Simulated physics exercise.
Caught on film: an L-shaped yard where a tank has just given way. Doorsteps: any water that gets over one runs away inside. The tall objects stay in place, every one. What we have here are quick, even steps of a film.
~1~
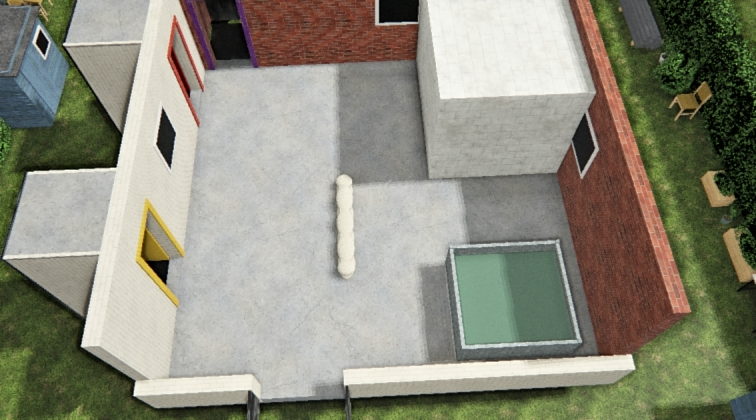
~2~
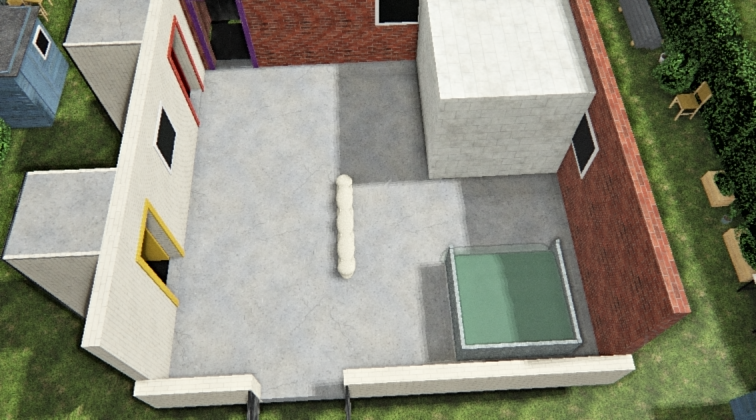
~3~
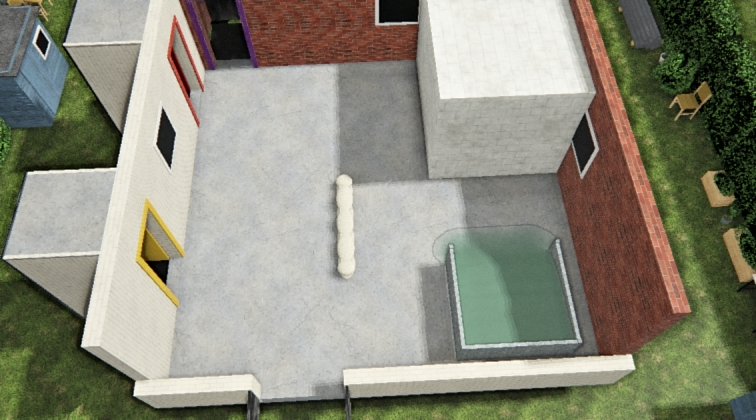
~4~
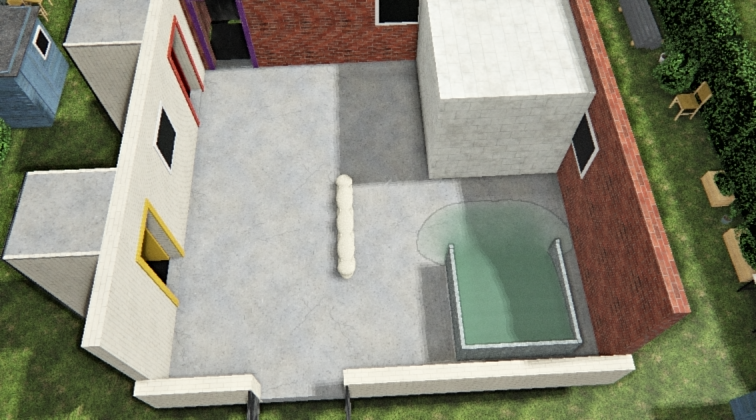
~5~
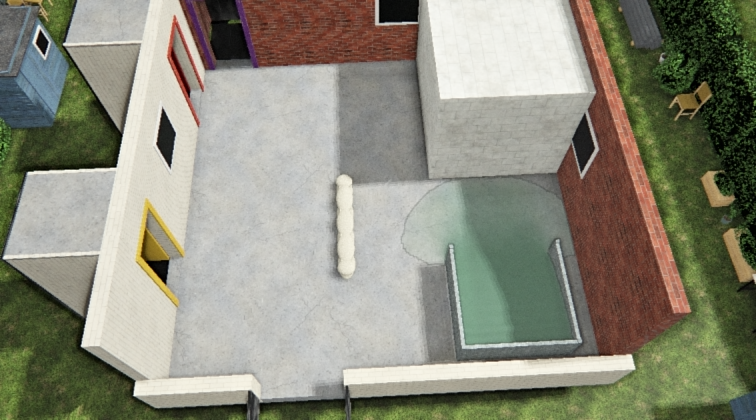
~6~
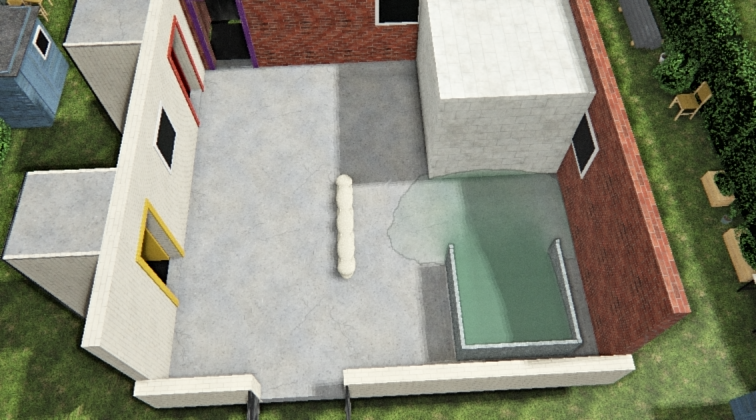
A walled, L-shaped yard of pale grey paving is seen from high above, with grass and hedges outside its white and red-brick walls. A large white block stands at the upper right, a row of cream rounded shapes near the centre, and an open tank of green water at the lower right. The tank's far side opens and water pours out, spreading across the paving towards the block and leftward, while the camera stays still.
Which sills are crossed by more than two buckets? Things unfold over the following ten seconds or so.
The yellow door sill is not crossed by that much. The red door sill is not crossed by that much. The purple door sill is crossed by more than that.
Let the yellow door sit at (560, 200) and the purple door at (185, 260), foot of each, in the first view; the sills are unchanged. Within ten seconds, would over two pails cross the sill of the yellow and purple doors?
The yellow door exceeds it and the purple door falls short.
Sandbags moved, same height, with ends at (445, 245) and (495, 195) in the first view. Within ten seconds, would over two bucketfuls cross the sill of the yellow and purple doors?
The yellow door ends up above, while the purple door ends up below.
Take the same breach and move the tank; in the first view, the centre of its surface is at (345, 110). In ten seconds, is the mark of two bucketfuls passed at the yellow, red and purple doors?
Result per door: Yellow does not reach it; red gets past it; purple gets past it.
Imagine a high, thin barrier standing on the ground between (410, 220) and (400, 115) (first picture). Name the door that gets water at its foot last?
I'd go with the door marked yellow.
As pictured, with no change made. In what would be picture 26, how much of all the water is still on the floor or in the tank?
My reckoning gives about 100 %.
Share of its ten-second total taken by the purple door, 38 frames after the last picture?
Around 55 %.
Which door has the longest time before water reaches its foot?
It's the door marked yellow.
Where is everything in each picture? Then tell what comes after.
Still water in the open tank at (512, 294), in the first frame.
The front is at a hidden place, out from the gap on the open tank's far side, in the second frame.
Water pours out on the open tank's far side and has run to (550, 236), in the third frame.
Water pours out on the open tank's far side and has run to (556, 220), in the fourth frame.
Water pours out on the open tank's far side and has run to (450, 184), in the fifth frame.
The front is at (426, 178), out from the gap on the open tank's far side, in the sixth frame.
A moment on, water covers 15 % of the floor; the yellow door not reached, the red door not reached, the purple door not reached.
Next, water covers 25 % of the floor; the yellow door not reached, the red door not reached, the purple door not reached.
Then, water covers 50 % of the floor; the yellow door not reached, the red door wet at the sill, nothing in, the purple door wet at the sill, nothing in.
Later, water covers 65 % of the floor; the yellow door not reached, the red door wet at the sill, nothing in, the purple door over two buckets in.
In the end, water covers 90 % of the floor; the yellow door under two buckets in, the red door wet at the sill, nothing in, the purple door over two buckets in.
